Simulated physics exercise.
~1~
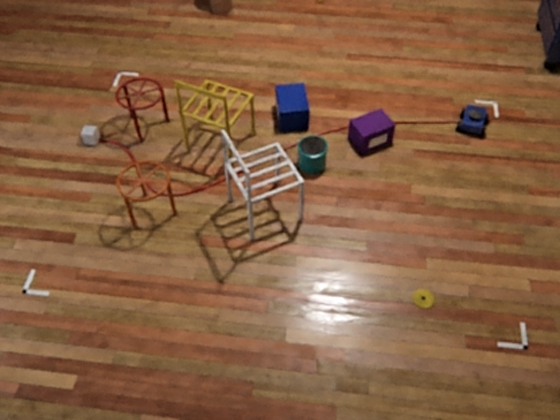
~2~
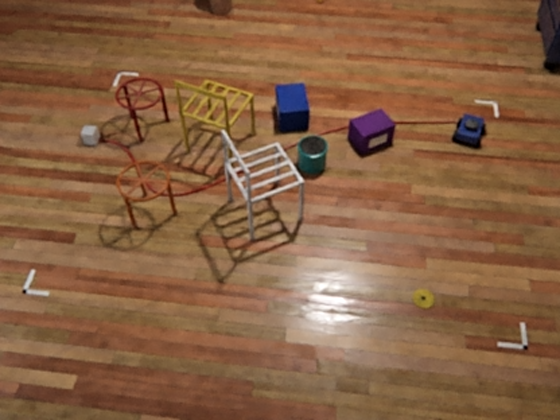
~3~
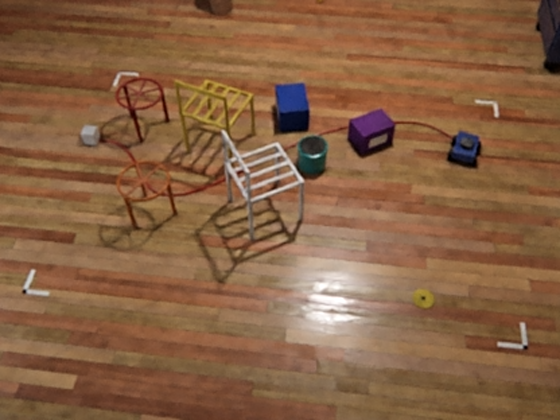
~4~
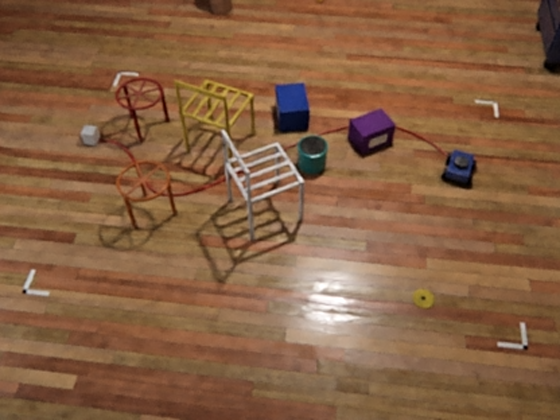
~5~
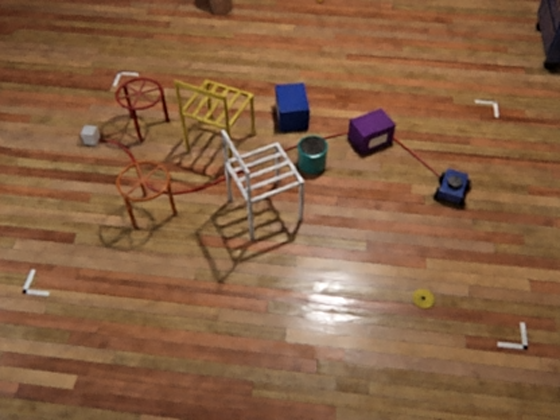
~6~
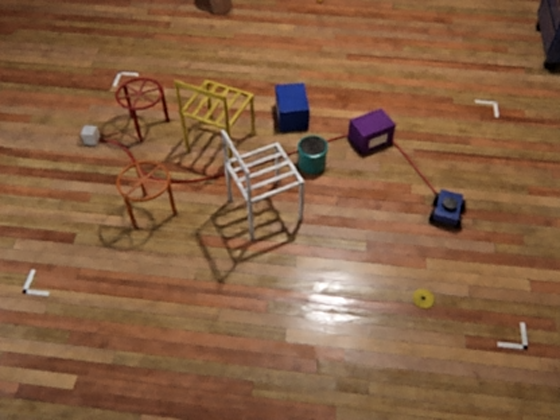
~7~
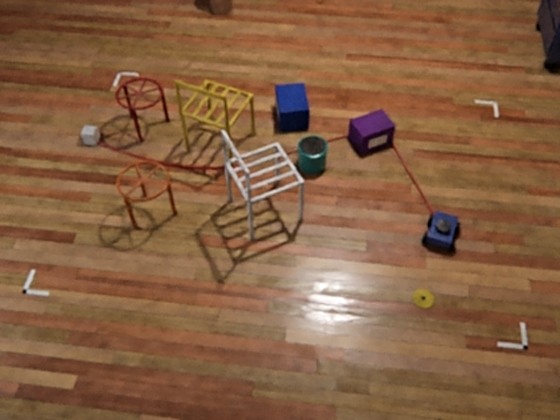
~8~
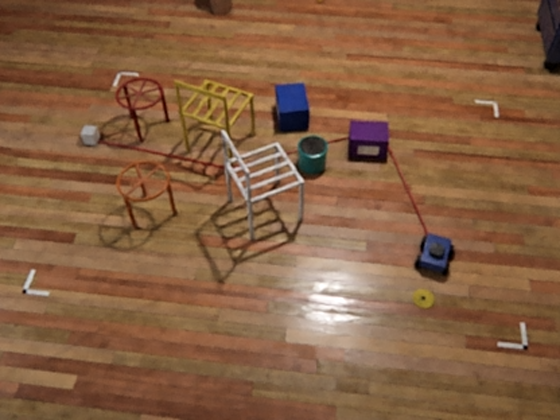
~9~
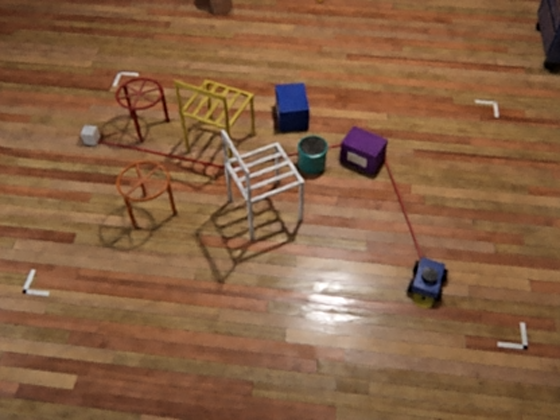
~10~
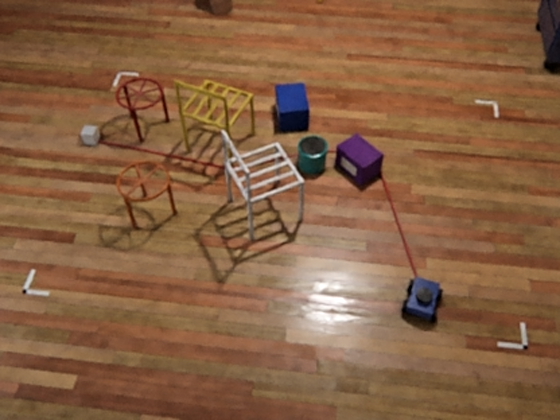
A wooden workshop floor marked with white tape corners is seen from high above. A white chair stands near the middle, with a yellow chair and two round stools, red and orange, to its left, and a blue carton, teal pot and purple carton to its right. A red lead winds among them to a small blue cart at the upper right. The cart drives down and slightly left, drawing the lead taut against the purple carton. The carton then turns and slides a little toward the pot, and the cart passes over a yellow disc, ending just below it.
